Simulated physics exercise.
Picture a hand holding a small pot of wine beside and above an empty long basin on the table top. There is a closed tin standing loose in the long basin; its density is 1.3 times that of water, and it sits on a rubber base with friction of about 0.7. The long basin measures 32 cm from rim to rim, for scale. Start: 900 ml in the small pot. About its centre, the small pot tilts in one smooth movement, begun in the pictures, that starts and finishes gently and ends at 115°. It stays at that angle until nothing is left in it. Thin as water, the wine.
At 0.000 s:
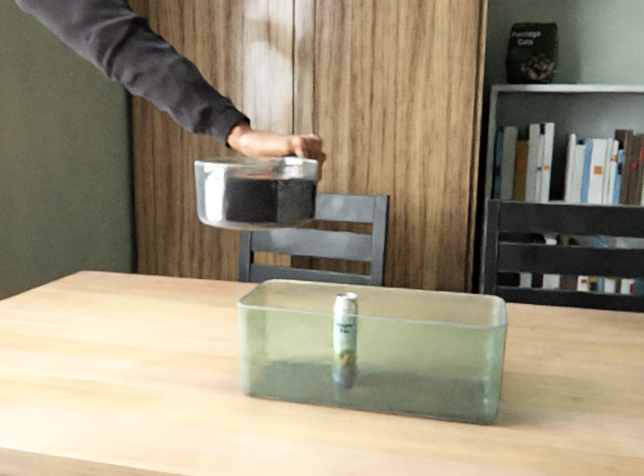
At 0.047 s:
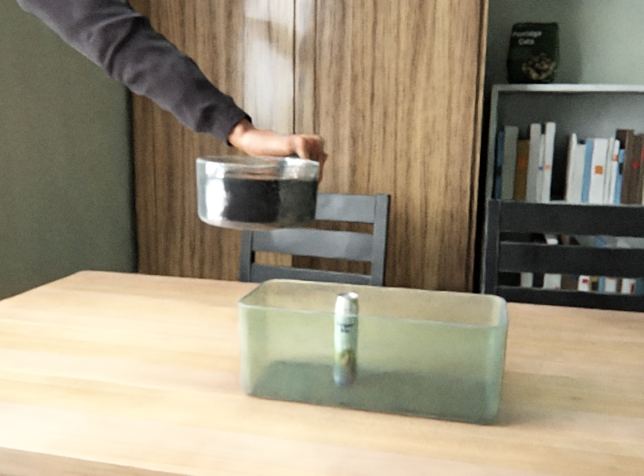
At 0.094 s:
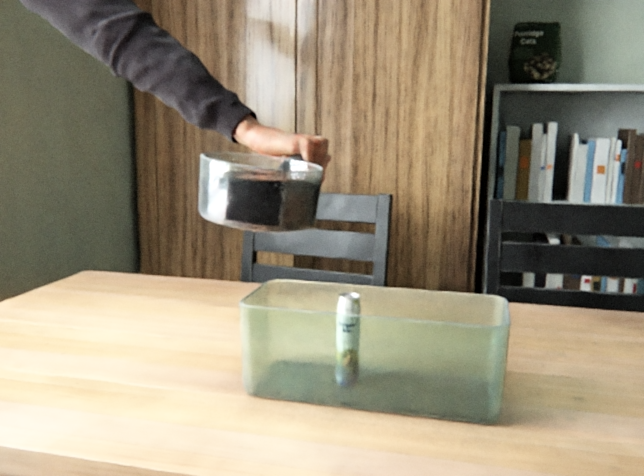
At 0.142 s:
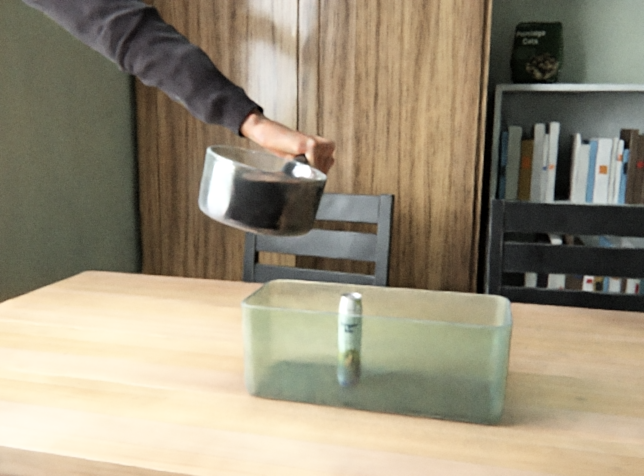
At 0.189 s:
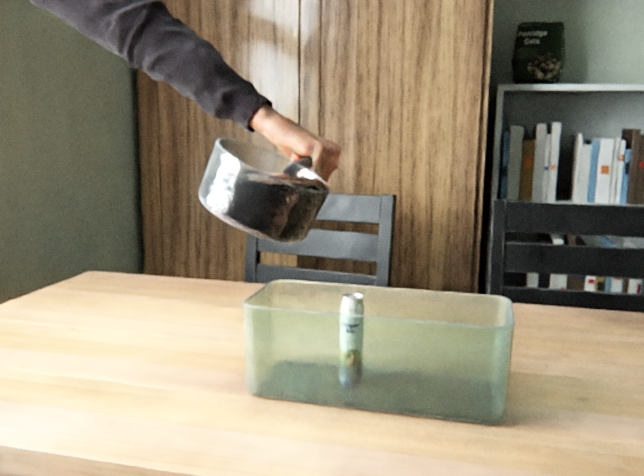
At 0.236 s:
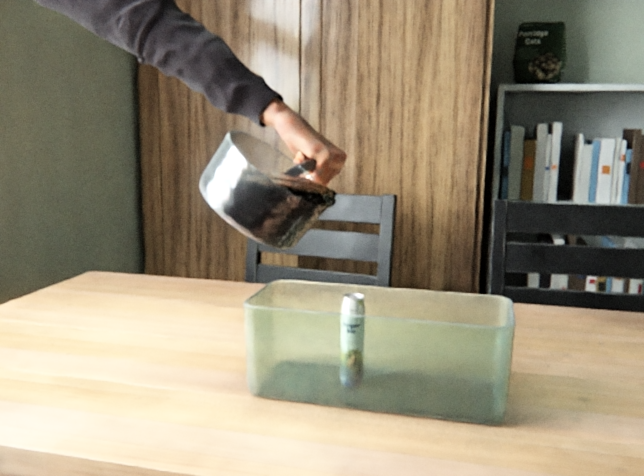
A small pot of dark liquid, held by a hand reaching in from the left, tilted smoothly further and further to the right above a greenish long basin with a closed tin standing inside.
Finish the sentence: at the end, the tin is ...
Lying on its side.
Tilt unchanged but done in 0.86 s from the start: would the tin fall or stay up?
In that case the tin stays vertical.
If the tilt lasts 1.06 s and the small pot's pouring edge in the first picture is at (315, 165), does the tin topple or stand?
Then it stays on its base.
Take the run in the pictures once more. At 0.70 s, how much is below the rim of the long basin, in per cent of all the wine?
Close to 92 in a hundred.
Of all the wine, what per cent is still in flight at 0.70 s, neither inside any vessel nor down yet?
Roughly 5 per cent.
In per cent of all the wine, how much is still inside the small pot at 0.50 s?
I reckon about 18 in a hundred is still held.
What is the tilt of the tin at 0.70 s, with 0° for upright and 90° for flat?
I'd put it at close to 5 degrees off upright.
By 0.50 s the tilt is 105° and 17 per cent is still to pour; the tin stands where it began.
By 0.70 s the tilt is 115° and 2 per cent is still to pour; the tin leans 6°.
By 0.90 s the tilt is 115° and 0 per cent is still to pour; the tin leans 44°.
By 1.12 s the tilt is 115° and 0 per cent is still to pour; the tin lies on its side.
At rest the tin lies on its side.
